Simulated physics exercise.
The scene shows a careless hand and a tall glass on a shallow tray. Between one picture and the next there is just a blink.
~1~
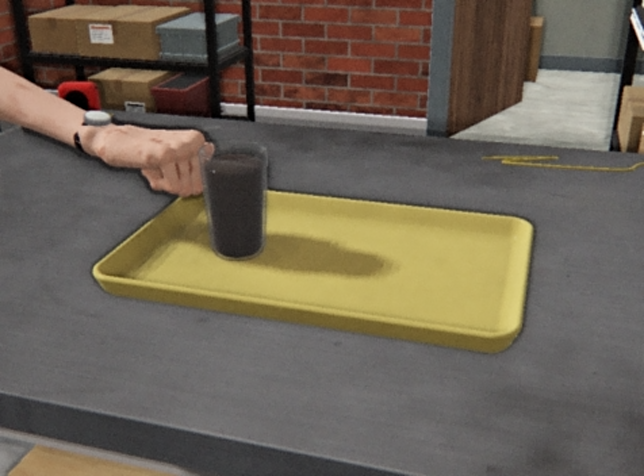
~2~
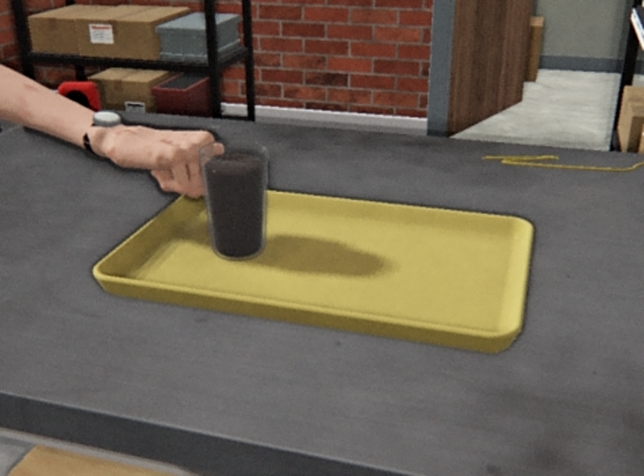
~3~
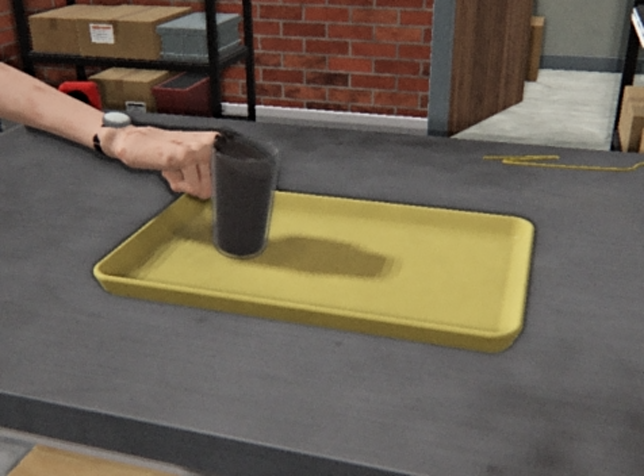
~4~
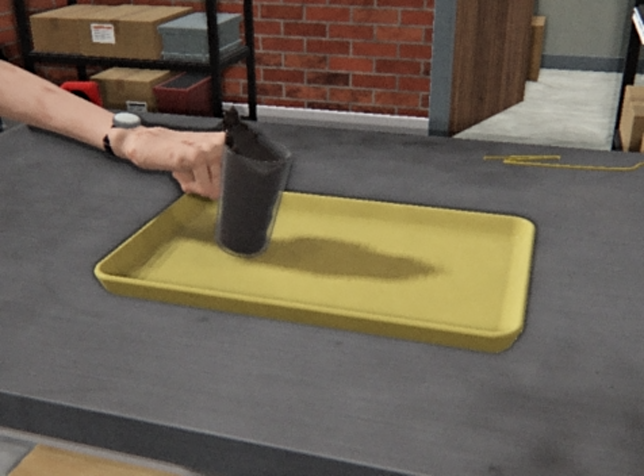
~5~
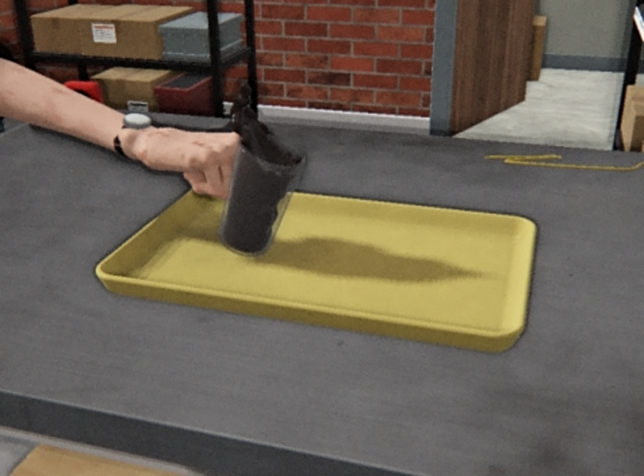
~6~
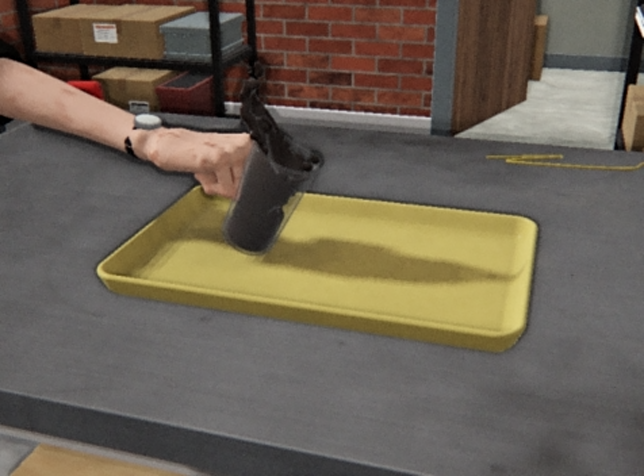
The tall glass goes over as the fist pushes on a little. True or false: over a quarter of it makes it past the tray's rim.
True.
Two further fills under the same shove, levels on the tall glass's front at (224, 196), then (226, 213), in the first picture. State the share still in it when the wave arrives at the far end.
I'd say roughly 60 in a hundred, and then roughly 60 in a hundred.
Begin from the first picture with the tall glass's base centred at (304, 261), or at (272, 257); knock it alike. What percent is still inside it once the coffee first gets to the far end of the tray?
Well, roughly 60 percent for the first position, and roughly 55 percent for the other.
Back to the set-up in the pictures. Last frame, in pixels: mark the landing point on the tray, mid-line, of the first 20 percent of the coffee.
I'd put the spot somewhere close to pixel (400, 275).
A moment on, the tall glass lies on its side and 83 per cent is in the glass, 5 on the tray and 11 above or beyond its rim.
Next, the tall glass lies on its side and 41 per cent is in the glass, 46 on the tray and 12 above or beyond its rim.
Then the tall glass lies on its side and 24 per cent is in the glass, 47 on the tray and 29 above or beyond its rim.
Later the tall glass lies on its side and 13 per cent is in the glass, 50 on the tray and 37 above or beyond its rim.
At rest 62 per cent is held by tray and glass, 38 is off the tray.
